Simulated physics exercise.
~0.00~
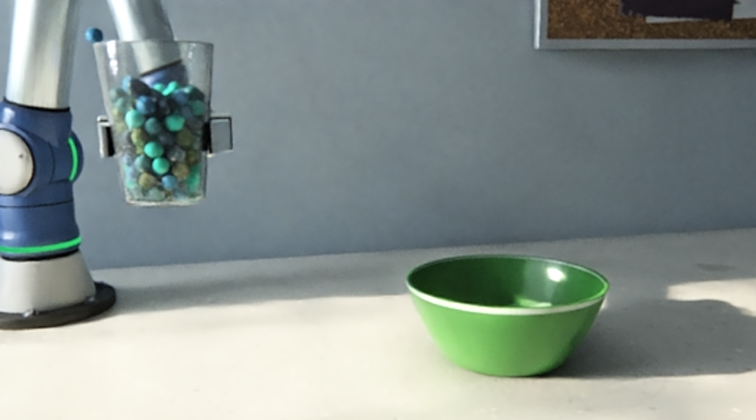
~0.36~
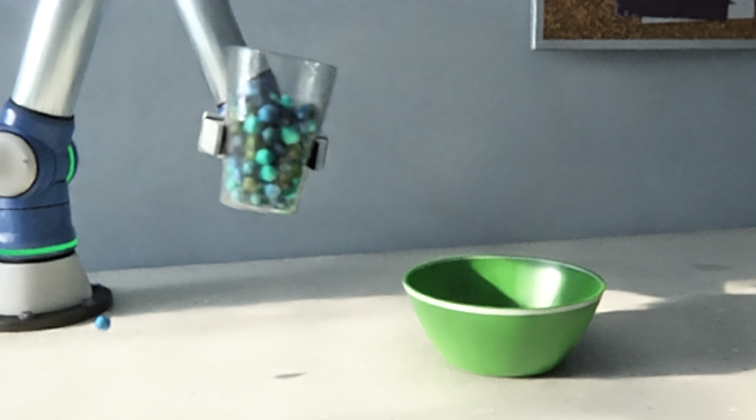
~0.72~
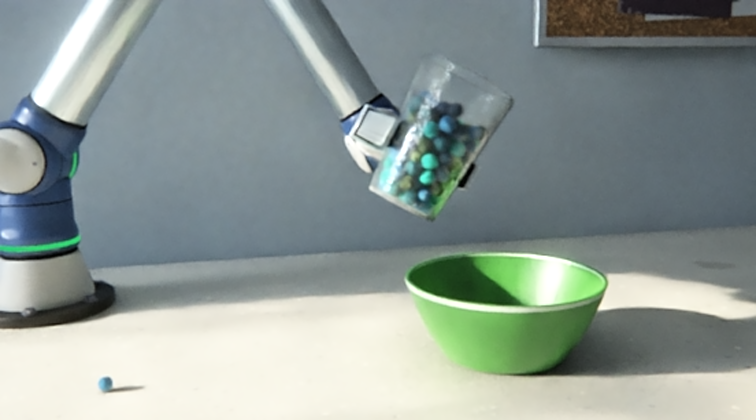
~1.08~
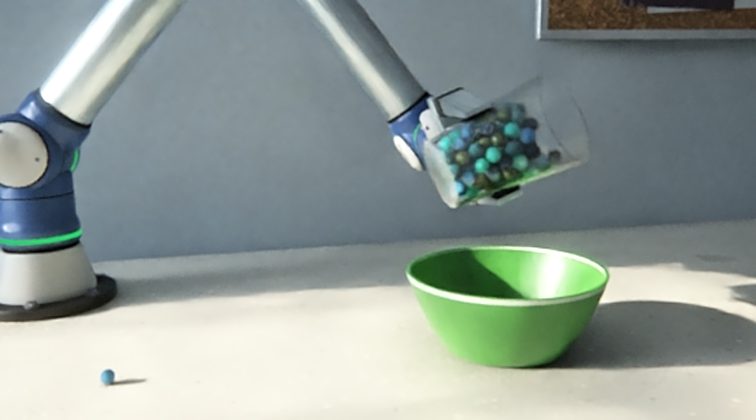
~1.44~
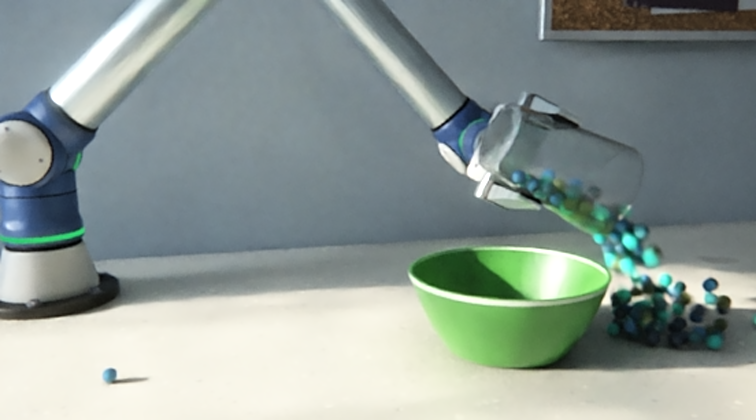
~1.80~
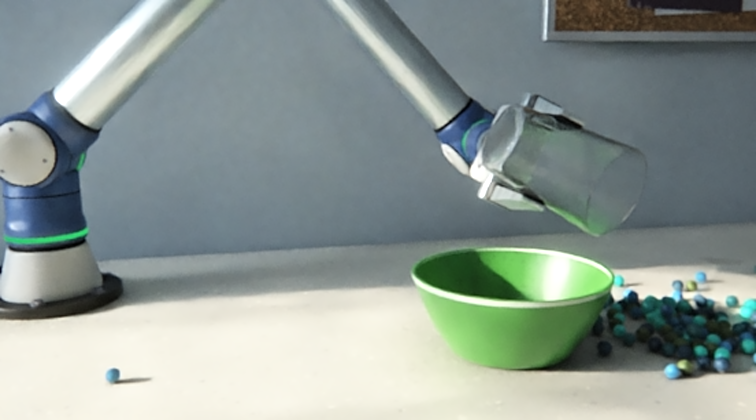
To begin with, a robot arm holds a clear tumbler full of small blue, teal and olive balls upright, to the left of a green bowl on a pale table. One blue ball drops beside the arm's base and comes to rest on the table. The arm carries the tumbler right, tipping it steadily until it lies on its side above the bowl. It tilts further, its mouth beyond the bowl's right rim, and the balls pour onto the table. Finally, the tumbler hangs empty, the balls lie scattered at the right, and none are visible in the bowl.
